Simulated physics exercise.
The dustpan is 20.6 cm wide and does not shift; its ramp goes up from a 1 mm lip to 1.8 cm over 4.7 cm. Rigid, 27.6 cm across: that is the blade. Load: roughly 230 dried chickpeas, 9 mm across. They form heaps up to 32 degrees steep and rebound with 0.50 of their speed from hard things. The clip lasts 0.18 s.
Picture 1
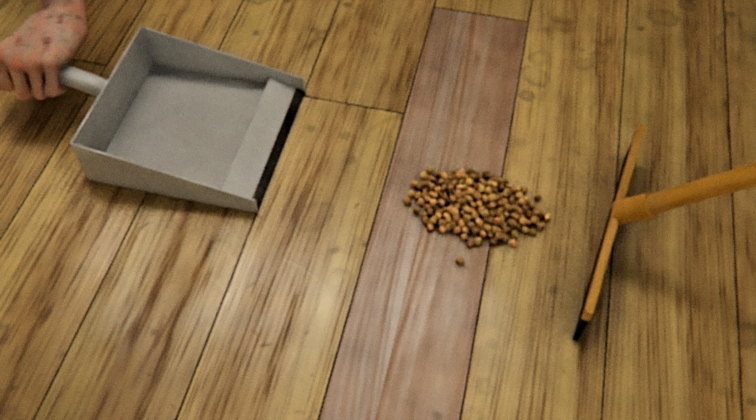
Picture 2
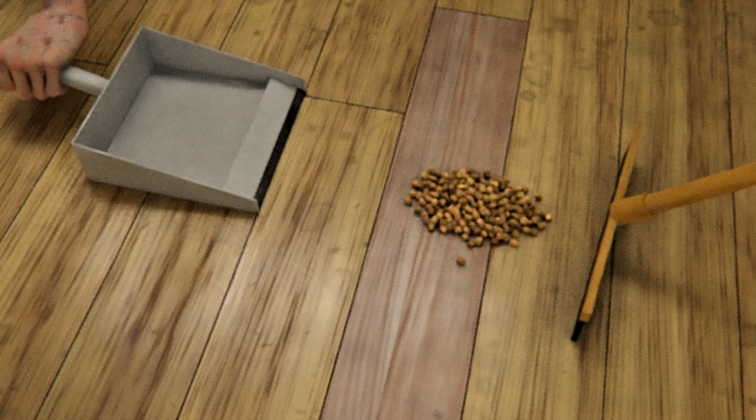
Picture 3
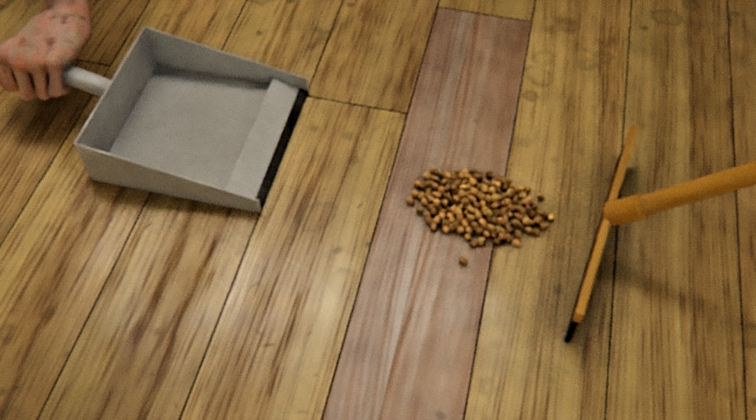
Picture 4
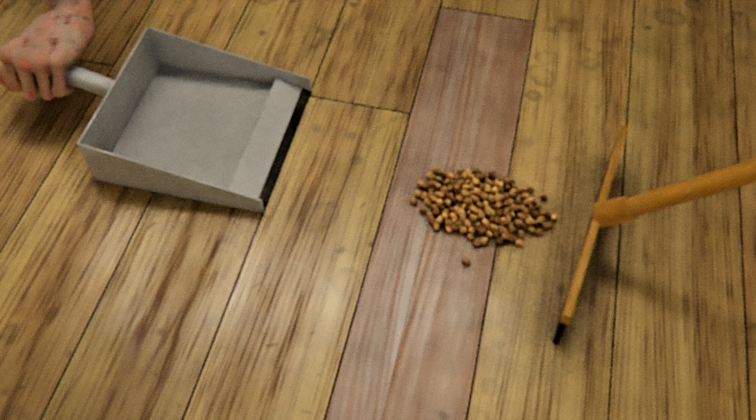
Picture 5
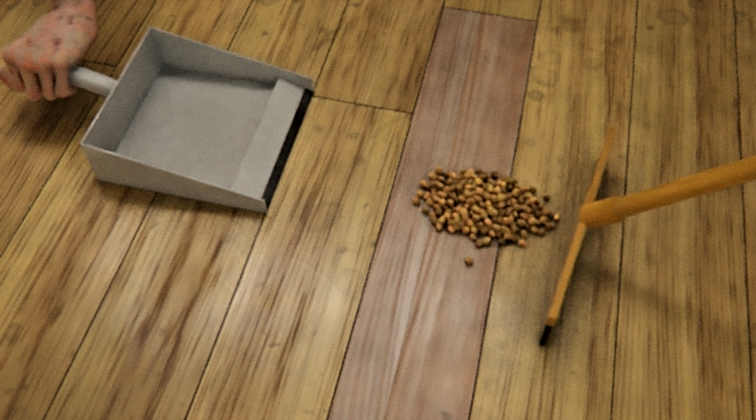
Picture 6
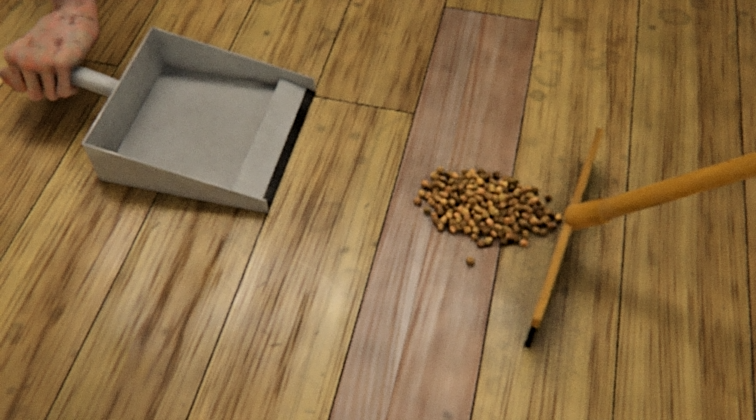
An orange broom-like blade with a dark tip, on an orange handle reaching in from the right, slides left across a wooden plank floor seen from above at an angle. A loose pile of small brown chickpeas lies on a reddish plank among yellowish ones, with a grey dustpan held by a hand at upper left. The blade moves up to the pile's right edge while the chickpeas lie still, and the view drifts very slightly.
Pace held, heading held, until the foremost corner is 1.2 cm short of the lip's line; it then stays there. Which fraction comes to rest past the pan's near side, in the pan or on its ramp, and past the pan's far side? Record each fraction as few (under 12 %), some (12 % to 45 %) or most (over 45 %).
Recorded: Near side some; pan few; far side few.
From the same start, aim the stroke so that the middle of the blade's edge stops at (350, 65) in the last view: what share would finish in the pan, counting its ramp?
Some 20 percent.
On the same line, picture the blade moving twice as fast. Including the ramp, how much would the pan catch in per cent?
About 10 per cent.
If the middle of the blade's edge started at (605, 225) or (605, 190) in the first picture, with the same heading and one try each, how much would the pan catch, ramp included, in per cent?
About 5 and 5 per cent.
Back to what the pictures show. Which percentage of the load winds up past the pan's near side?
Estimated share: 30 per cent.
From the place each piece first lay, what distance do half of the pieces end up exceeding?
About 22 cm.
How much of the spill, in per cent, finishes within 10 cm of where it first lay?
That share is some 20 percent.
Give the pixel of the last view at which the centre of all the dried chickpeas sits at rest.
Centre at rest: Approx. (307, 180) px.
Then, 0.33 s after the last picture, middle of the blade 20 cm from the lip; 0 % over the lip, far side 0 %, near side 10 %.
Then, 0.56 s after the last picture, middle of the blade 10 cm from the lip; 0 % over the lip, far side 0 %, near side 25 %.
Then, 0.89 s after the last picture, middle of the blade 3 cm from the lip; 5 % over the lip, far side 0 %, near side 30 %.
In the end, near side 30 %, pan 0 %, far side 0 %, in front of the lip or behind the blade 70 %.
